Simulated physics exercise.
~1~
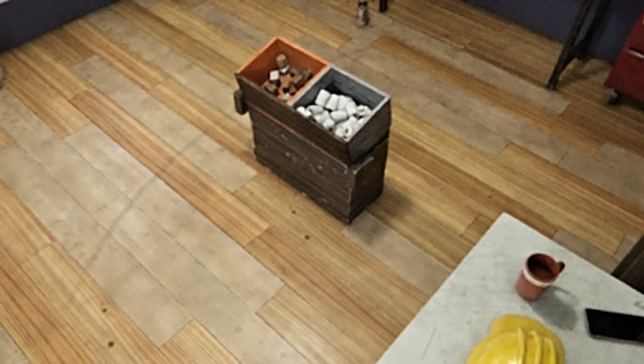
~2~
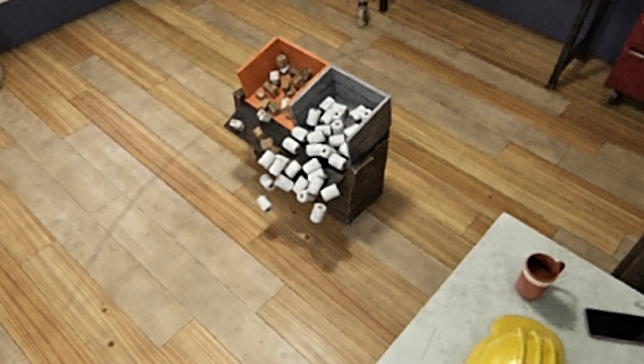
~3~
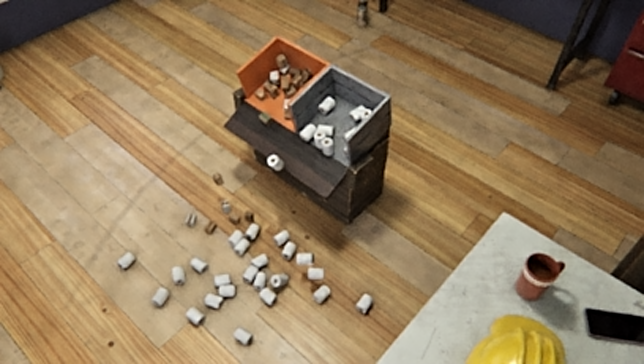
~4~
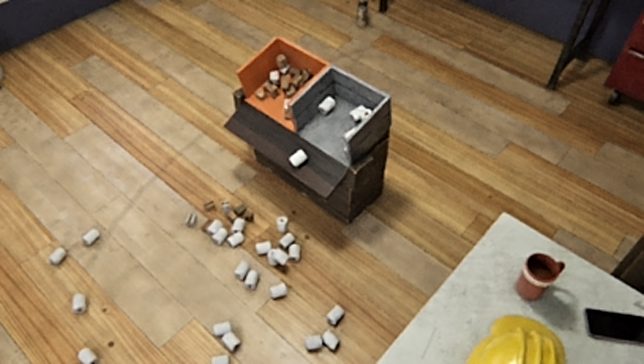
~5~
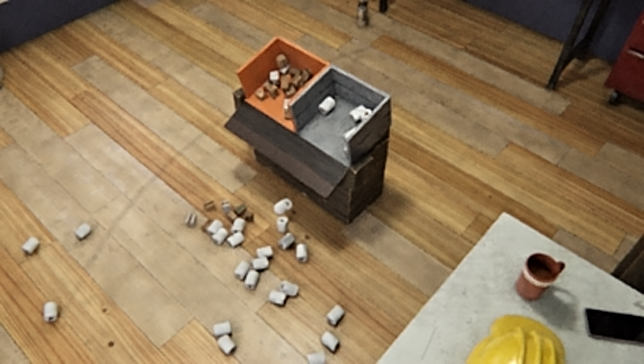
On a wooden plank floor, near a pale table holding a yellow hard hat, a reddish mug and a phone, a dark stand carries an orange chute of small brown pieces beside a grey chute of white rolls. The front flap drops open, and white rolls pour over it in a thick cluster, with a few brown pieces tumbling alongside. They hit the planks and scatter, some rolling away toward the left and the bottom edge. A few more rolls slip out as the flow thins. Finally, most white rolls lie strewn across the floor, while most brown pieces remain in the orange chute.
